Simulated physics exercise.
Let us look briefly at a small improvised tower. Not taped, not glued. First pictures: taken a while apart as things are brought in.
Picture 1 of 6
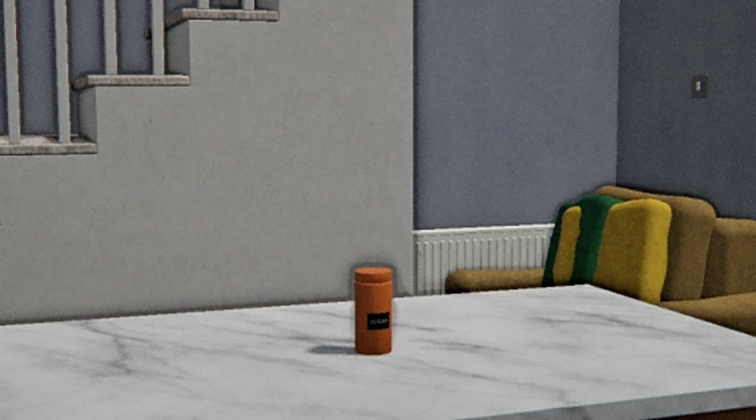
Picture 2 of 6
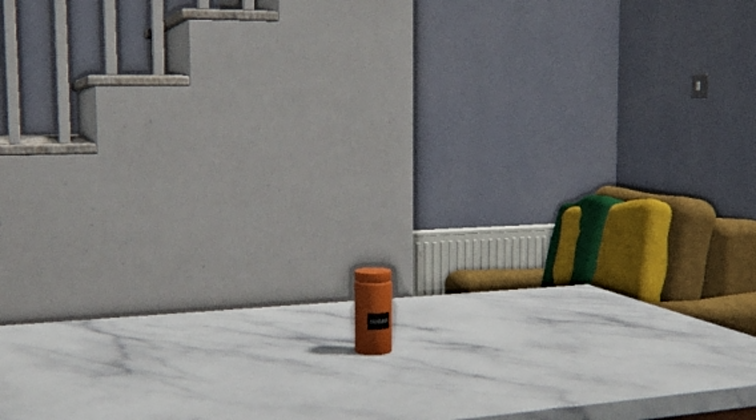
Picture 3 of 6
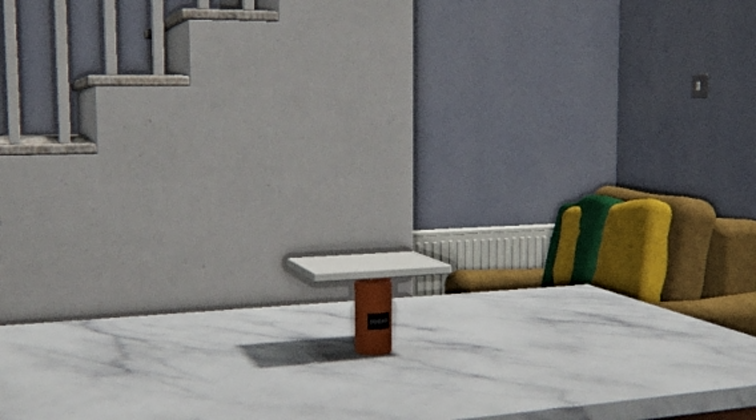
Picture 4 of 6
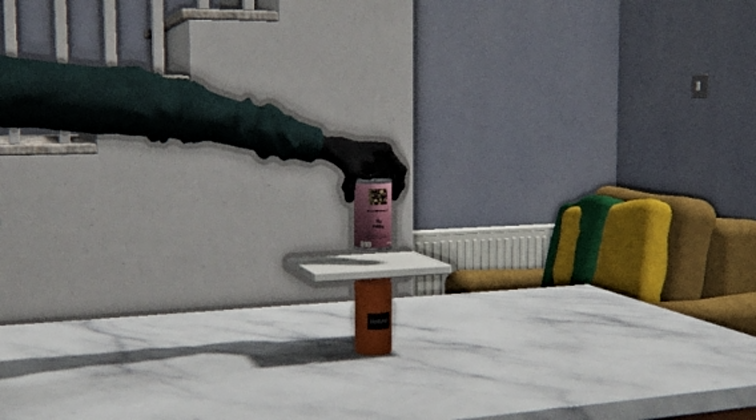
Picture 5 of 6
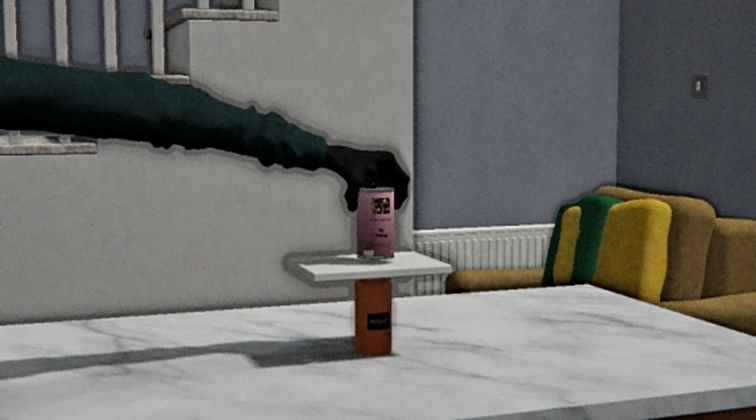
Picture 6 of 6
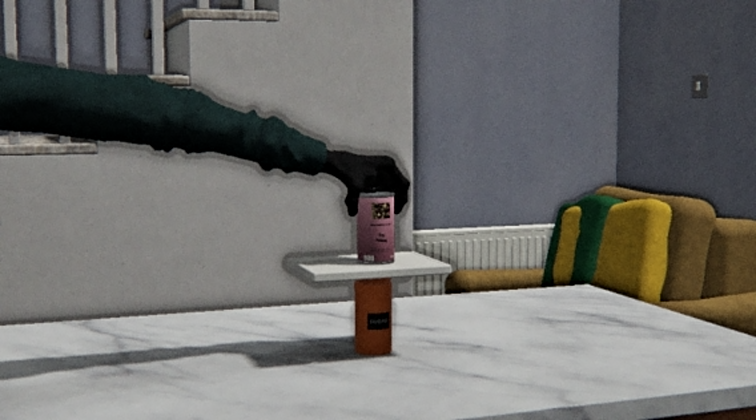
Gloved hand lowering a pink tin onto a white lid laid across an upright orange canister on a marble table.
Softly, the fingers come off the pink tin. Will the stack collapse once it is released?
No - turns out nothing tips over there.
Then, 0.80 s on from there, no change.
Then, 1.70 s on from there, pink tin resting near (376, 228).
In the end, all 3 unmoved. At the end, from the last picture's camera, pink tin near (376, 228). The stack keeps its balance.
